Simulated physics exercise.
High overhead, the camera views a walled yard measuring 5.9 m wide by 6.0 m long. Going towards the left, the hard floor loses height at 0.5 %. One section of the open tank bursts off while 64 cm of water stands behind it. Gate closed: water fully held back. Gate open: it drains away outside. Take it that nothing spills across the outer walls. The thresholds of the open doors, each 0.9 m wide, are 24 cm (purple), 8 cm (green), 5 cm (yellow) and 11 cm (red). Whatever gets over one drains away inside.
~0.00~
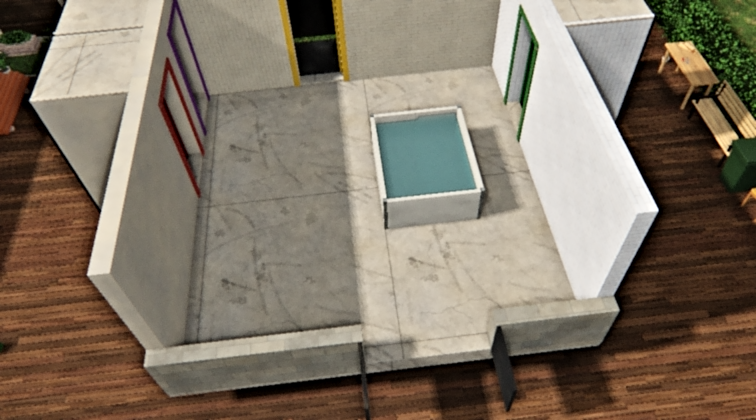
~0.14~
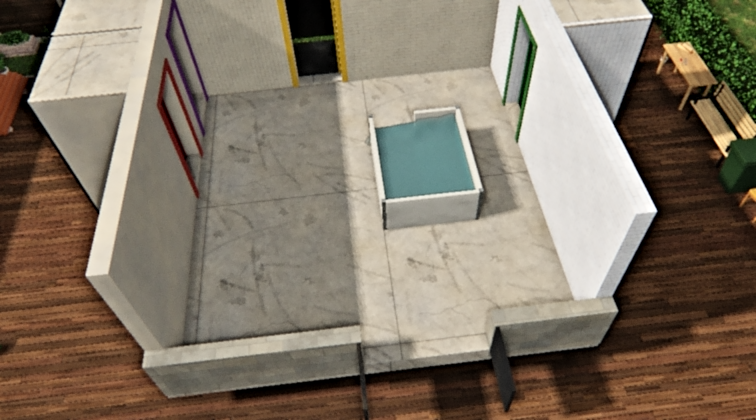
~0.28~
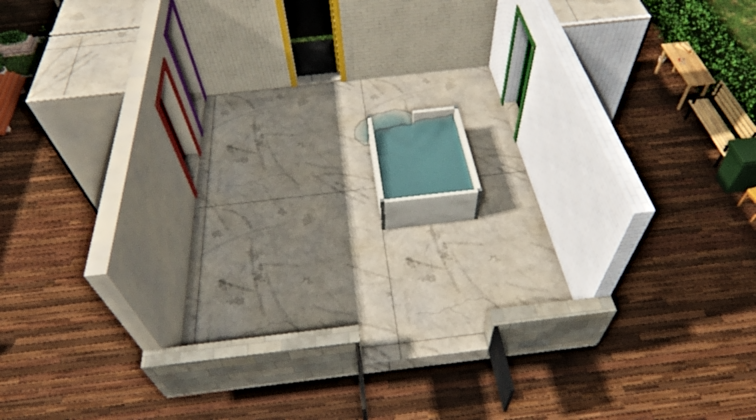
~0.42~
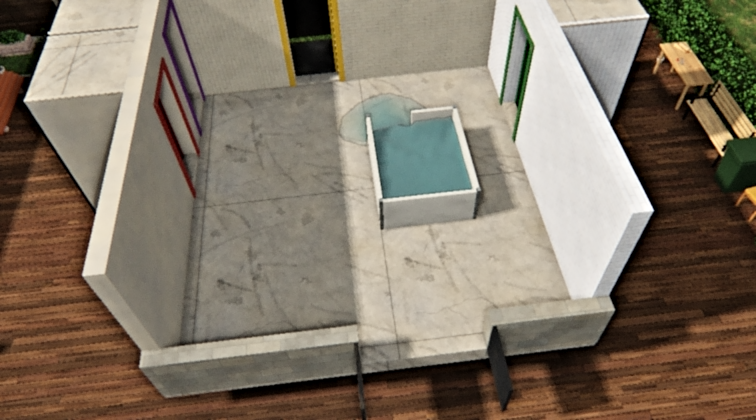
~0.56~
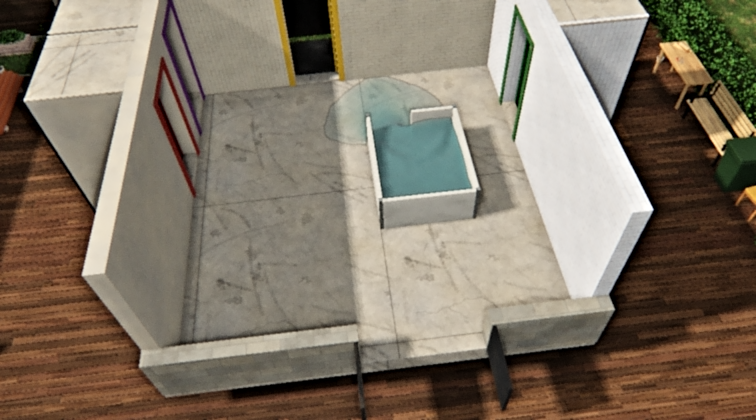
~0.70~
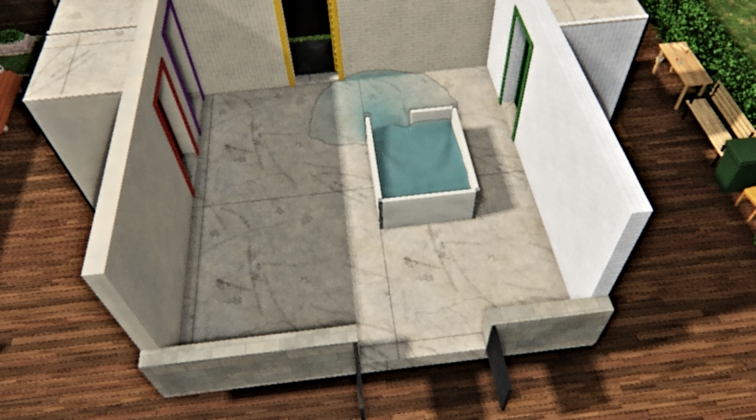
The footage shows a walled yard from high overhead, with a still, open tank of water on its pale floor; a section of the tank's far side breaks away, and water pours out, spreading across the floor behind and leftward.
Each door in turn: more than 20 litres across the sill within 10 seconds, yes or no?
Answers: Purple door, no; green door, no; yellow door, yes; red door, no.
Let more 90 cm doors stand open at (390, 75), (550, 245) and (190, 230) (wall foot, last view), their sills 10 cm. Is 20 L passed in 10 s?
Note, doorways in listed order: Goes beyond, stays short, stays short.
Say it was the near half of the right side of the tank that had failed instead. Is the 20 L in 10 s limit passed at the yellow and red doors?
Yellow: Within the limit; red: Within the limit.
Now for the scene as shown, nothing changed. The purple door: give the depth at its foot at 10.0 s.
The depth there is near 8.5 cm.
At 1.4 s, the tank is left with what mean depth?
44 cm.
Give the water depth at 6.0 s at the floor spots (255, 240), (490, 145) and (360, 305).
Roughly 2, 4, 0 cm.
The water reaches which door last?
The red door is last.
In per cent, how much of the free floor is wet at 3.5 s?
Wet share: Near 40 percent.
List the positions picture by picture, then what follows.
The first picture shows the open tank at (424, 154) is whole and still, 64 cm deep.
In the second picture, water pours out on the open tank's far side and has run 0.5 m, to a hidden place; typically 9 cm deep outside, 64 cm at the open tank's back.
In the third picture, the front is at (396, 113), 0.8 m from the gap on the open tank's far side; 0.8 m2 of floor is under water; 64 cm left at the back of the open tank.
In the fourth picture, water pours out on the open tank's far side and has run 1.3 m, to (392, 96); typically 6 cm deep outside, 64 cm at the open tank's back.
In the fifth picture, the front is at (368, 81), 1.9 m from the gap on the open tank's far side; 2.9 m2 of floor is under water; 62 cm left at the back of the open tank.
In the sixth picture, the front is at (338, 82), 2.1 m from the gap on the open tank's far side; 3.9 m2 of floor is under water; 55 cm left at the back of the open tank.
After 1.4 s water covers 20 % of the floor and is deepest (34 cm) near (380, 140); purple door not reached, green door not reached, yellow door 18 cm at the sill, 19 L in, red door not reached.
After 2.2 s water covers 20 % of the floor and is deepest (31 cm) near (482, 67); purple door 11 cm at the sill, 0 L in, green door not reached, yellow door 17 cm at the sill, 76 L in, red door not reached.
After 3.5 s water covers 40 % of the floor and is deepest (22 cm) near (222, 94); purple door 19 cm at the sill, 1 L in, green door 8 cm at the sill, 0 L in, yellow door 12 cm at the sill, 130 L in, red door 5 cm at the sill, 0 L in.
After 6.0 s water covers 75 % of the floor and is deepest (14 cm) near (204, 96); purple door 13 cm at the sill, 1 L in, green door 6 cm at the sill, 1 L in, yellow door 9 cm at the sill, 175 L in, red door 6 cm at the sill, 0 L in.
After 10.0 s water covers 95 % of the floor and is deepest (8 cm) near (315, 353); purple door 8 cm at the sill, 1 L in, green door 4 cm at the sill, 1 L in, yellow door 5 cm at the sill, 192 L in, red door 5 cm at the sill, 0 L in.
